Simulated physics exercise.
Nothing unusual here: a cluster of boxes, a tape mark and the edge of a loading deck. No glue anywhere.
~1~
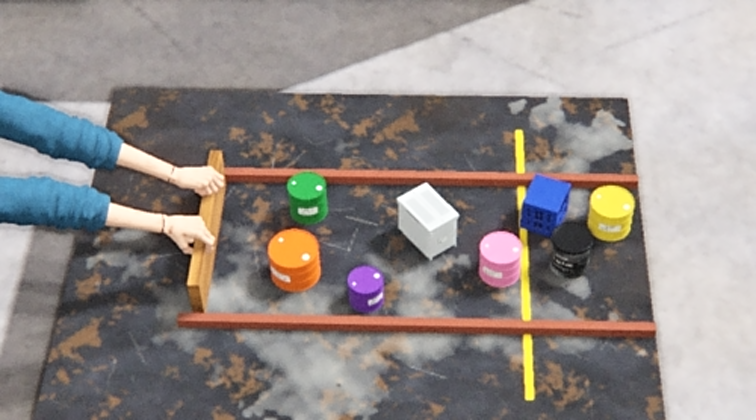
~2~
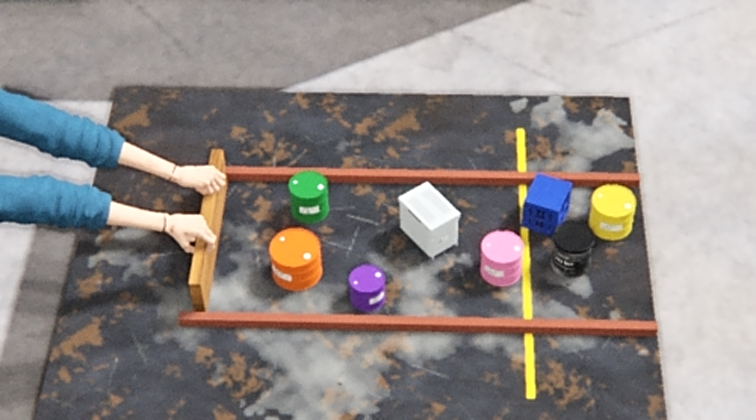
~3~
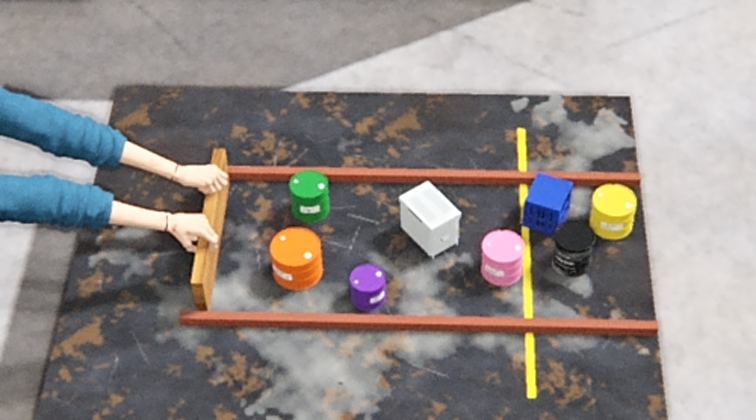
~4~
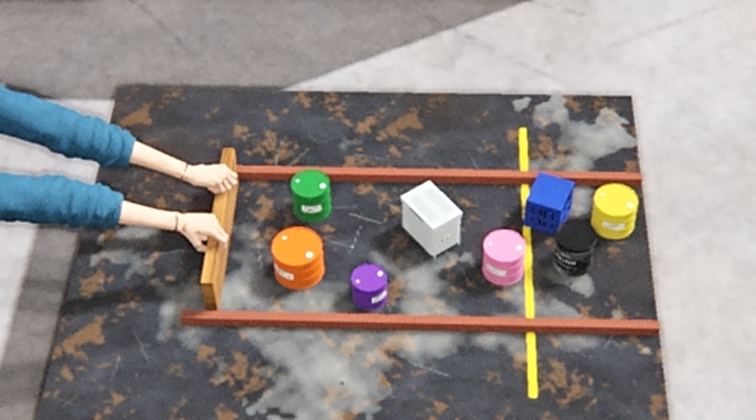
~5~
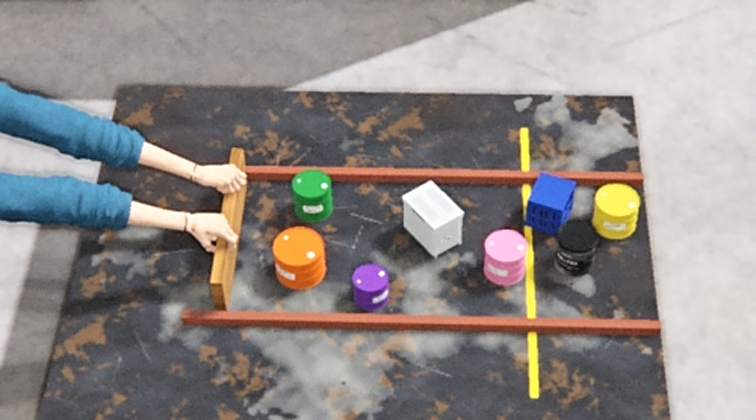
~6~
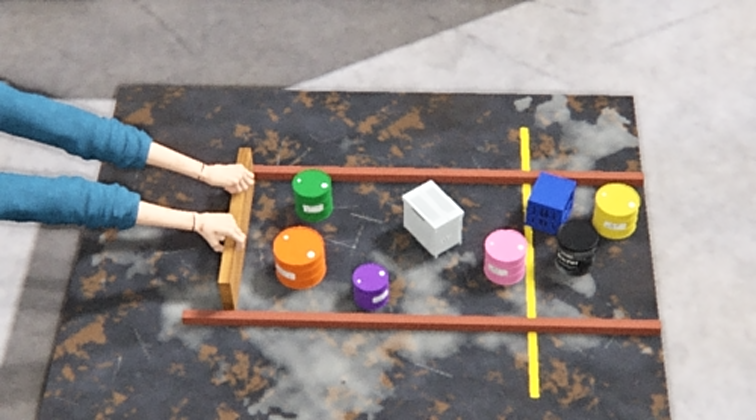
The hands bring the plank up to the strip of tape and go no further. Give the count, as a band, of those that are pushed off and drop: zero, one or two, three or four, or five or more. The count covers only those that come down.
I foresee no drops here.
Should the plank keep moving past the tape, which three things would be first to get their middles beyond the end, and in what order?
Listed earliest first: Yellow canister, black pail, pink canister.
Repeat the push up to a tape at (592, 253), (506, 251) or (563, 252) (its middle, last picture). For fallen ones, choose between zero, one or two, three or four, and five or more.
3 or 4, none at all, one or two.
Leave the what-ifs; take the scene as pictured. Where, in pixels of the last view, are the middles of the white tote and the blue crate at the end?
Near (569, 229) and (586, 200).
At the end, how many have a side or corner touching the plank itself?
In total, 3.
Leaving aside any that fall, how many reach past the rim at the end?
I'd put it at 0.
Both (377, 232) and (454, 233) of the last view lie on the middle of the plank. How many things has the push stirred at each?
Moved so far: 3, then 5.
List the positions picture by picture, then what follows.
In the first picture, yellow canister (611, 213); black pail (571, 251); blue crate (545, 206); plank (208, 231); tape (524, 254).
In the second picture, black pail (572, 250); pink canister (502, 258).
In the third picture, blue crate (547, 204); green canister (310, 196).
In the fourth picture, yellow canister (614, 211); plank (221, 229).
In the fifth picture, black pail (576, 249); white tote (432, 220).
In the sixth picture, yellow canister (616, 211); black pail (576, 248); blue crate (550, 204); plank (237, 229); tape (529, 251).
A little later, none off yet; yellow canister at rest near (616, 211); black pail at rest near (576, 248); blue crate at rest near (550, 204).
Next, none off yet; yellow canister at rest near (616, 211); black pail shifted a little near (582, 247); blue crate at rest near (550, 204).
When it is over, the number that fall off is zero.
